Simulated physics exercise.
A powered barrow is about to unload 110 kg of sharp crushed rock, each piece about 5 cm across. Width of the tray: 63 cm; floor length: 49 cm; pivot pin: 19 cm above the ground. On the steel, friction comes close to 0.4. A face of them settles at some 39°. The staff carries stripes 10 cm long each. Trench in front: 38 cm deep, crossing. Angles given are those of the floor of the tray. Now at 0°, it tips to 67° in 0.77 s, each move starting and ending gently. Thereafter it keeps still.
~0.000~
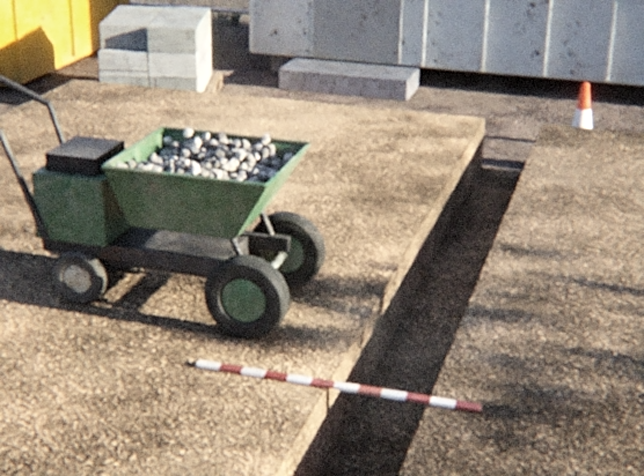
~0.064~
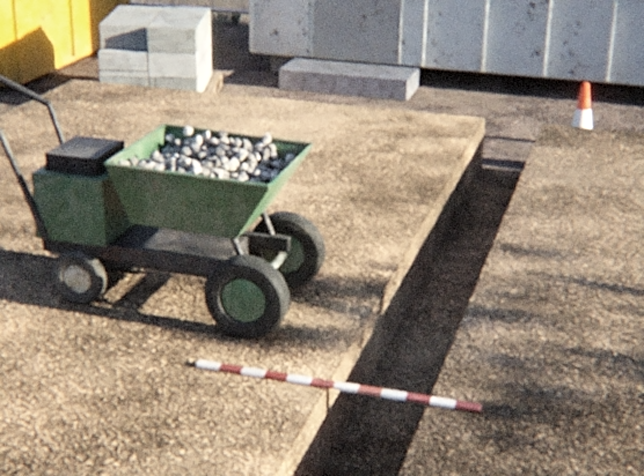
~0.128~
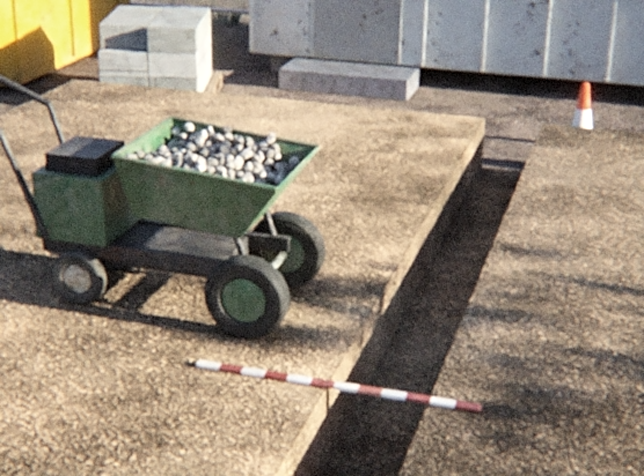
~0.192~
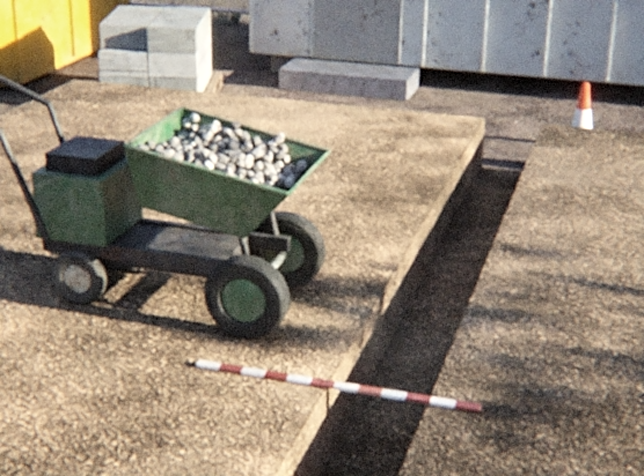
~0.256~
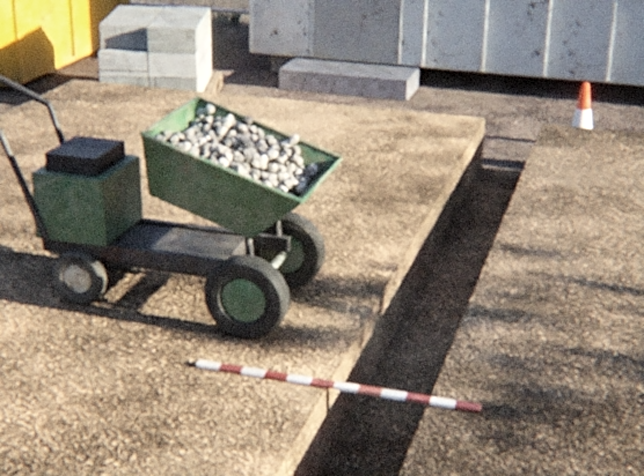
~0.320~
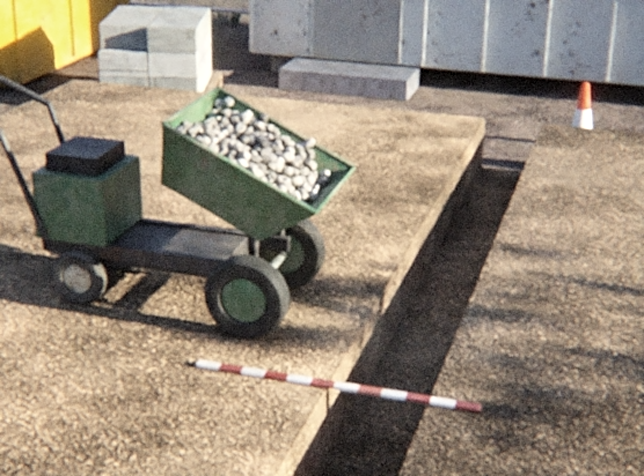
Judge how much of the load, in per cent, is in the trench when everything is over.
I judge it at about 49 per cent.
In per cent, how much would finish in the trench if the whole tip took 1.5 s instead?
It would be near 45 percent.
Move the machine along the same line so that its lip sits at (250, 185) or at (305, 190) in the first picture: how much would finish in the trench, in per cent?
First spot about 55, second spot about 25 per cent.
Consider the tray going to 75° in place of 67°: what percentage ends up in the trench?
The trench would hold about 75% of it.
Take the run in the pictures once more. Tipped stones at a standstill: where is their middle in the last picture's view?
The stones end up centred near (427, 394).
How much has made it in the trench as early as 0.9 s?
Around 15 per cent of it.
After 0.6 s the floor is at 57°; 100 % in the tray; the foremost stones are at (365, 222).
After 0.9 s the floor is at 67°; 83 % in the tray, 17 % in the trench; the foremost stones are at (441, 360).
After 1.2 s the floor is at 67°; 53 % in the tray, 38 % in the trench, 9 % past the trench; the foremost stones are at (557, 339).
After 3.2 s the floor is at 67°; 42 % in the tray, 49 % in the trench, 9 % past the trench; the foremost stones are at (605, 353).
